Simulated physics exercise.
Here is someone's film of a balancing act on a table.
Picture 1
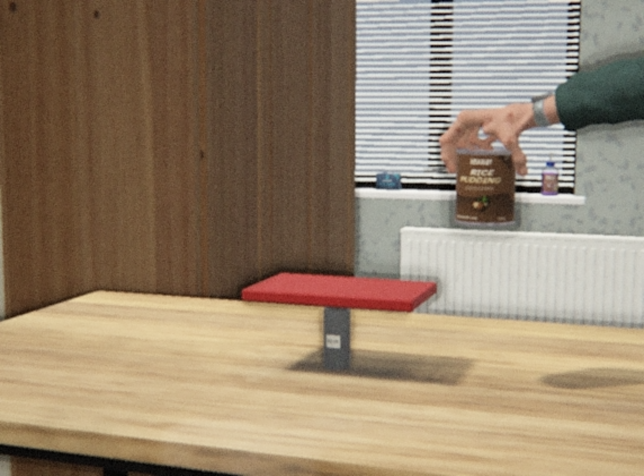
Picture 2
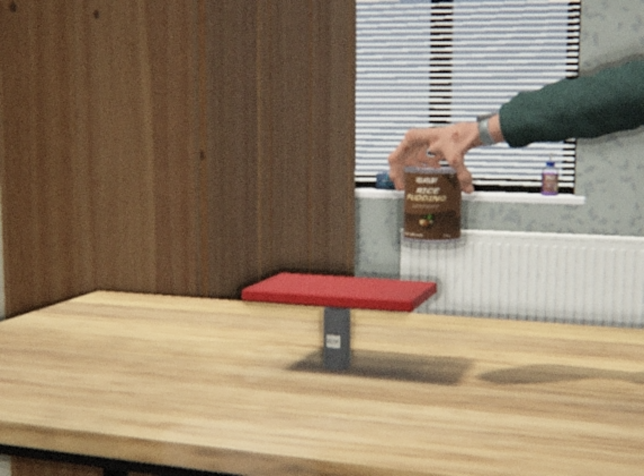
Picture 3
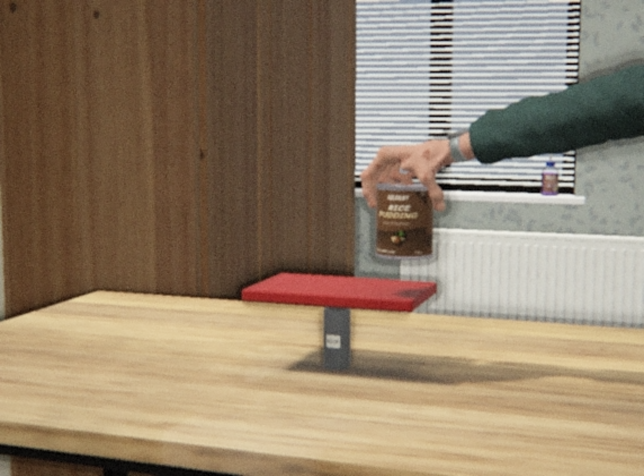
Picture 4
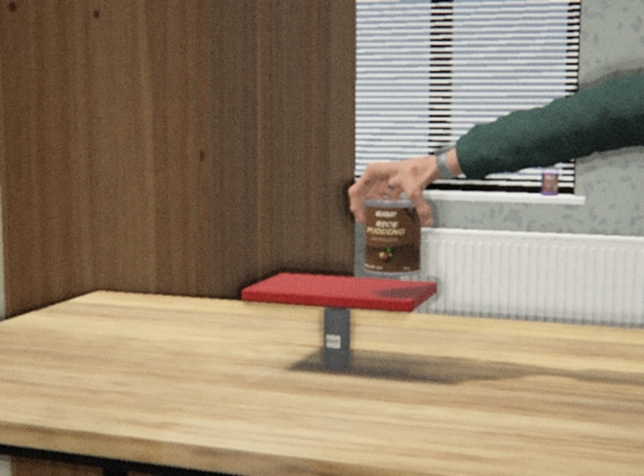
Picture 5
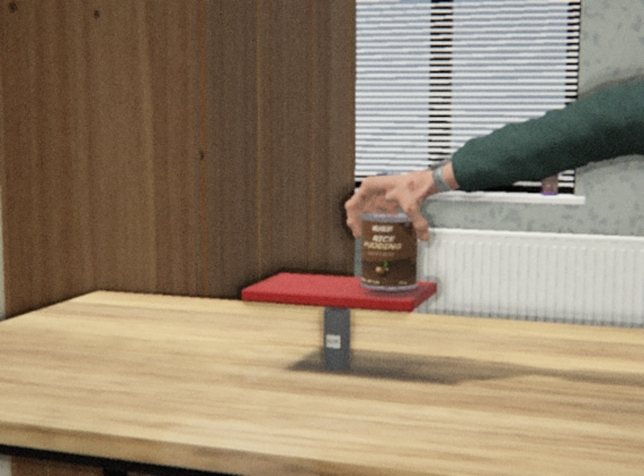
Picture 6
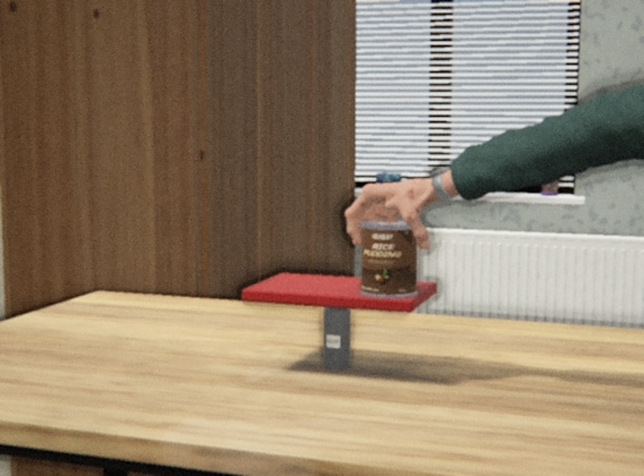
In a room with a wood-panelled wall, a blinded window and a white radiator, a still camera looks slightly down across a pale wooden table. A flat red lid sits raised on a narrow grey support near the middle, casting a shadow. From the right, a hand in a dark green sleeve carries a brown tin leftward and down, sets it on the lid's right side and keeps holding it.
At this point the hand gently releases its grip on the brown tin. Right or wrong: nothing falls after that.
Wrong.
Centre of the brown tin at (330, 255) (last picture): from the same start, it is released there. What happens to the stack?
Stands.
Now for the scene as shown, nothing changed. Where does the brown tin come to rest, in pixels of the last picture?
Near (463, 371).
Then, 0.40 s on from there, brown tin now fallen; red lid turned 71° from how it was put; grey shaker turned 11° from how it was put.
Then, 0.70 s on from there, red lid now fallen; grey shaker on its side.
In the end, fallen, brown tin, red lid and grey shaker. At the end, from the last picture's camera, brown tin near (463, 371). The stack gives way.
